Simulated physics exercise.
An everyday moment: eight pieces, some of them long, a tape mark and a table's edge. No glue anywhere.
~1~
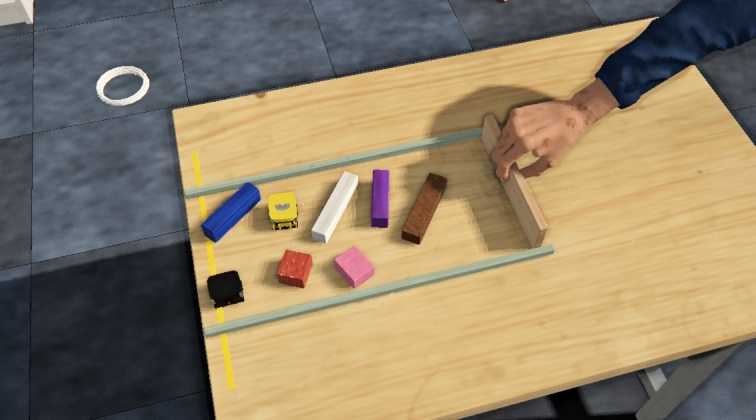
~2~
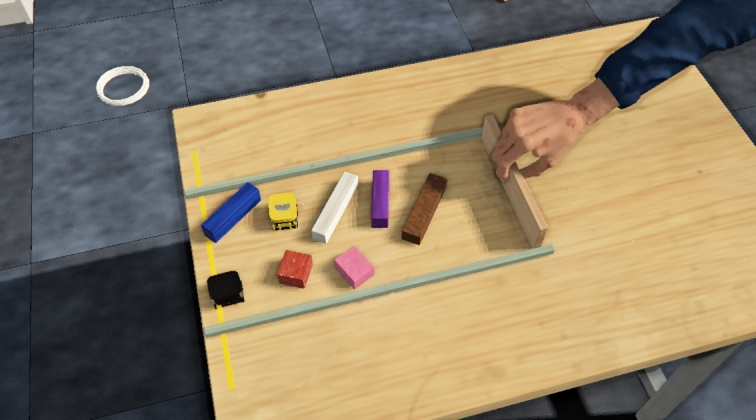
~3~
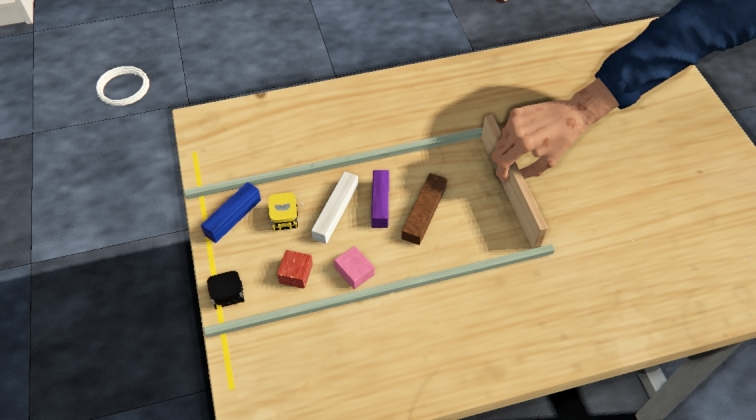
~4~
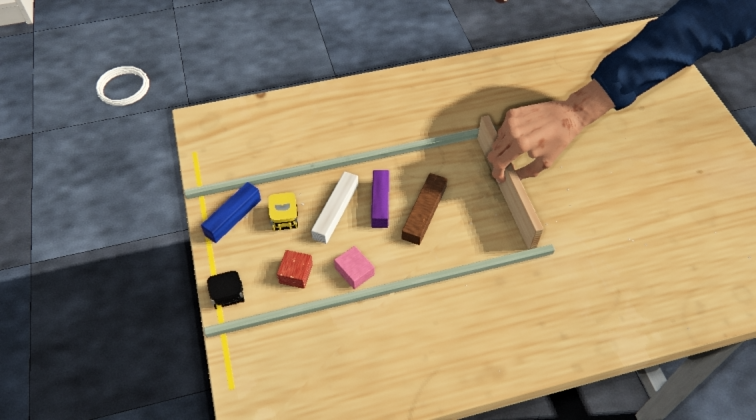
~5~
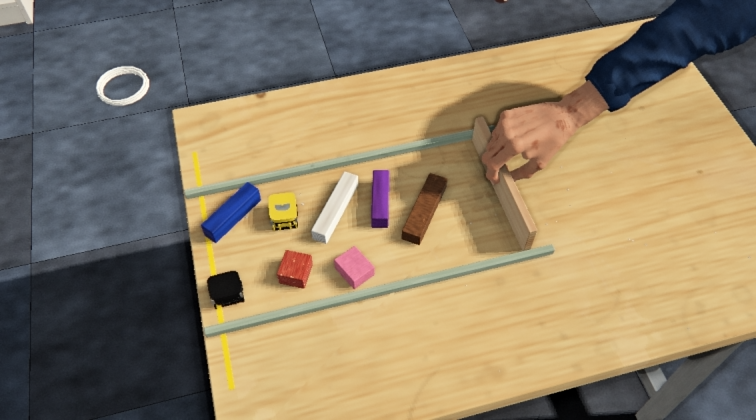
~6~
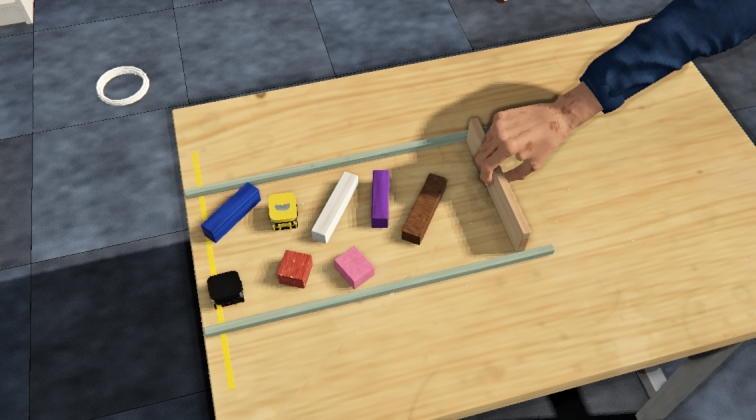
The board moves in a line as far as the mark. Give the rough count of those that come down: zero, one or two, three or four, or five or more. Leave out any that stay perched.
The number that fall off is five or more.
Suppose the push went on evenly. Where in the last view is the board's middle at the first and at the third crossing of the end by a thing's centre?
Its middle is around (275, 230) and later (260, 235).
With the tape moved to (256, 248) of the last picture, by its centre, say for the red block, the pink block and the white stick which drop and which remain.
The red block stays on; the pink block survives; the white stick survives.
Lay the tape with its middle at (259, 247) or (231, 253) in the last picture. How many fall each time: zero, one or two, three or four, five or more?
One after another: 3 or 4; three to four.
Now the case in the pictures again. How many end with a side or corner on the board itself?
In contact: 2.
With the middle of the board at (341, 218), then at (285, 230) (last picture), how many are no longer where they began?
The counts are 5 and 8.
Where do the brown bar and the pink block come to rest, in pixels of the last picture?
The brown bar stops around (201, 261); the pink block around (203, 315).
Soon after, none off yet; black case at rest near (226, 290); blue stick at rest near (232, 212); red block at rest near (295, 269).
At rest, the number that fall off is five or more; fallen, purple stick, white stick, yellow case, red block, blue stick and black case.
